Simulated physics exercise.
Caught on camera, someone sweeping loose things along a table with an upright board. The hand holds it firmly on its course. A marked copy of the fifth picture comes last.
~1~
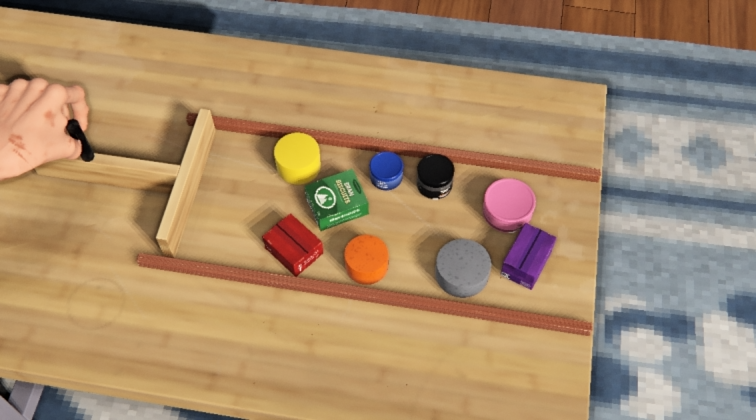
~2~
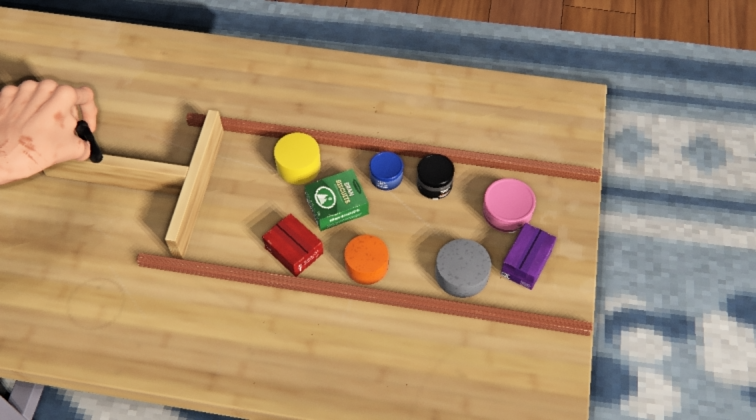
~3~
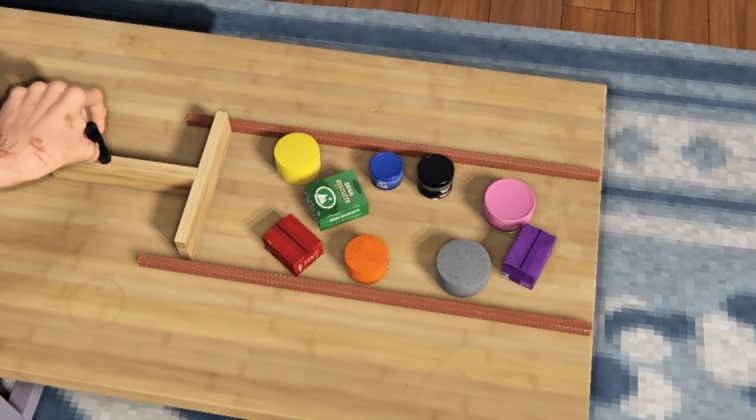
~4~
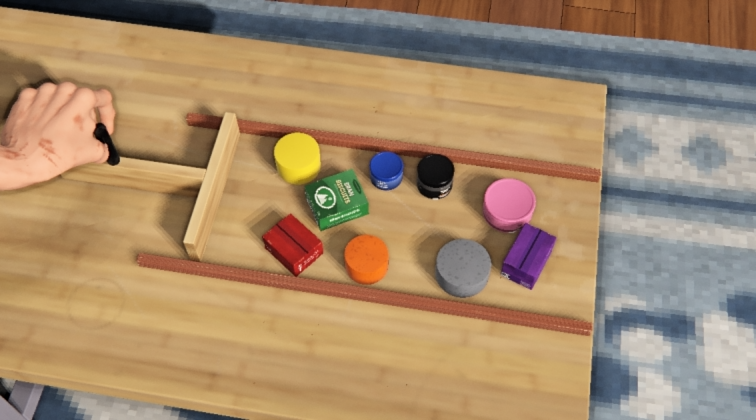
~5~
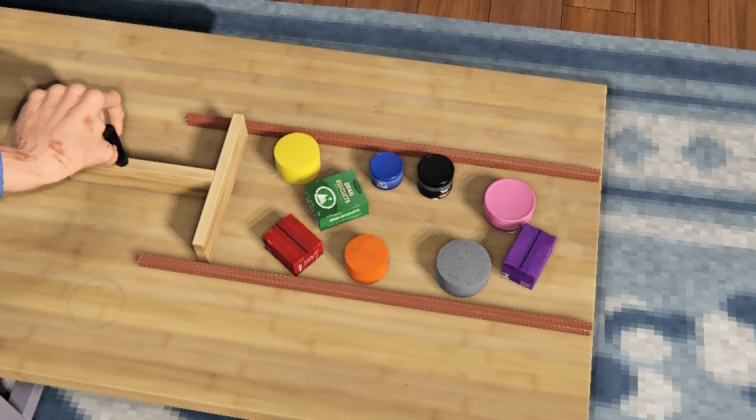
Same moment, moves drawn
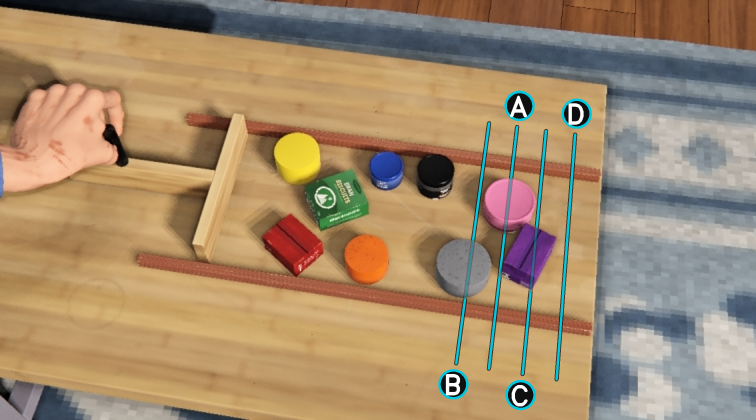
A wooden board slid slowly a short way to the right between two reddish strips, pushed by a hand gripping its handle, while the colorful jars and packets on the table stayed still.
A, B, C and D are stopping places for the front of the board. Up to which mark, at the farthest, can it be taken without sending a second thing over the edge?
B is the last line within the limit.
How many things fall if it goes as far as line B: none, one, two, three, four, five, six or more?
In all, one.
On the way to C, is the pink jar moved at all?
Yes.
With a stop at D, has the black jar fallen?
Yes.
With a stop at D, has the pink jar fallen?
Yes.
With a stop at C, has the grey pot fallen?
Yes.
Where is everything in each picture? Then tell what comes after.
In the first picture, pink jar (508, 206); grey pot (463, 268); purple box (529, 256).
In the second picture, board (192, 172); yellow pot (297, 159).
In the third picture, board (202, 173); green packet (337, 199).
In the fourth picture, board (210, 175); orange pot (367, 260).
In the fifth picture, board (219, 176); pink jar (508, 206); grey pot (463, 268); purple box (529, 256).
On the marked copy, A at (504, 238); B at (474, 234); C at (535, 243); D at (567, 247).
Following B. Soon after the start, board (308, 189); yellow pot (348, 162); orange pot (373, 260).
Later, board (400, 202); purple box (552, 257); pink jar (527, 211).
In the end, board (472, 212); purple box over the edge; grey pot (589, 294); one fallen.
As for the rest, A drops two; C drops five; D drops six.
